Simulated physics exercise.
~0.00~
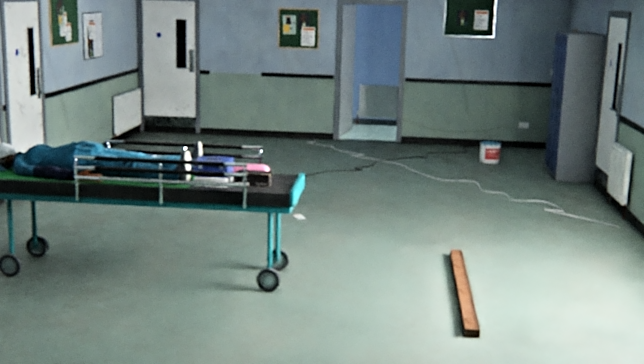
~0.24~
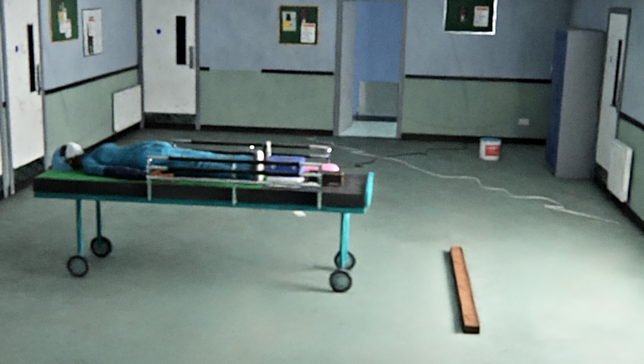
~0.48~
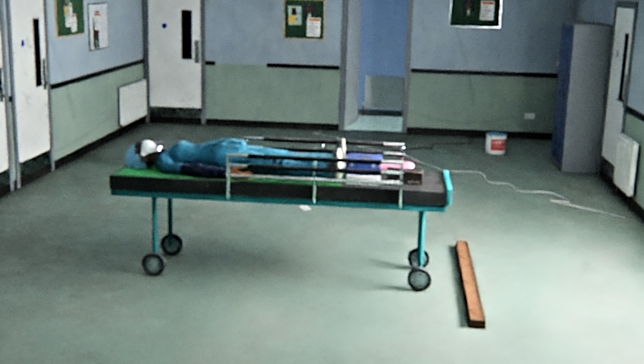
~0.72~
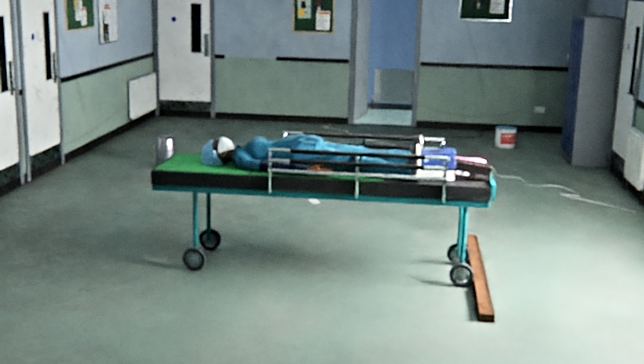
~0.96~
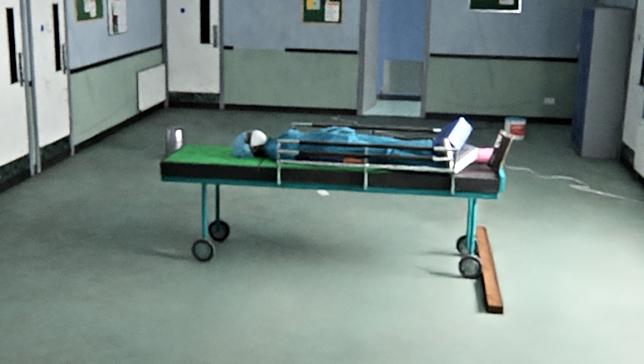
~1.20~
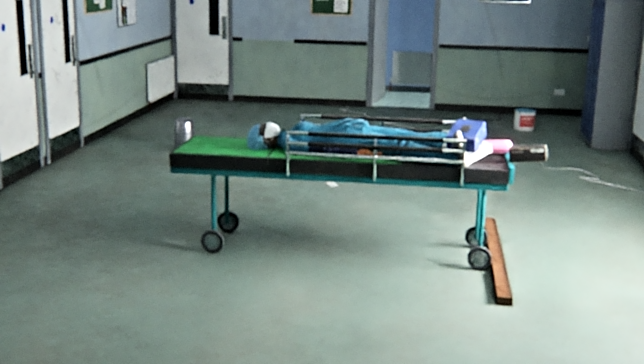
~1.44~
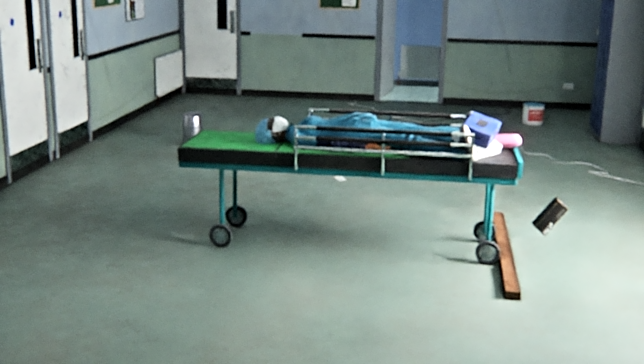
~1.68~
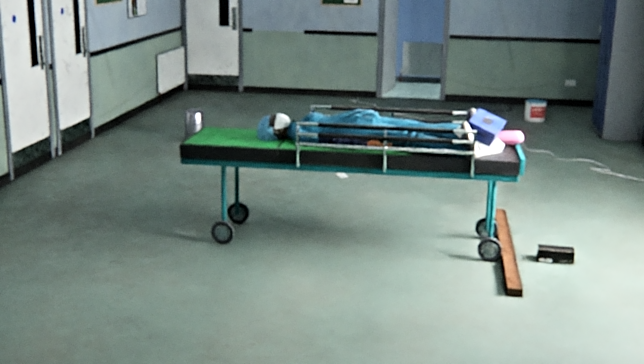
A hospital trolley with teal legs rolls feet first to the right across a pale green floor, seen from slightly above in a blue-and-green walled room. A figure in blue lies on it behind side rails, with a blue case, white folder, pink bottle and black box near the feet. As the view shifts, the front wheels reach a brown sill and the trolley stops, staying level. The case and folder tip, while the black box turns over the foot end and tumbles off. It ends on the floor beyond the sill; the figure and other items remain aboard.
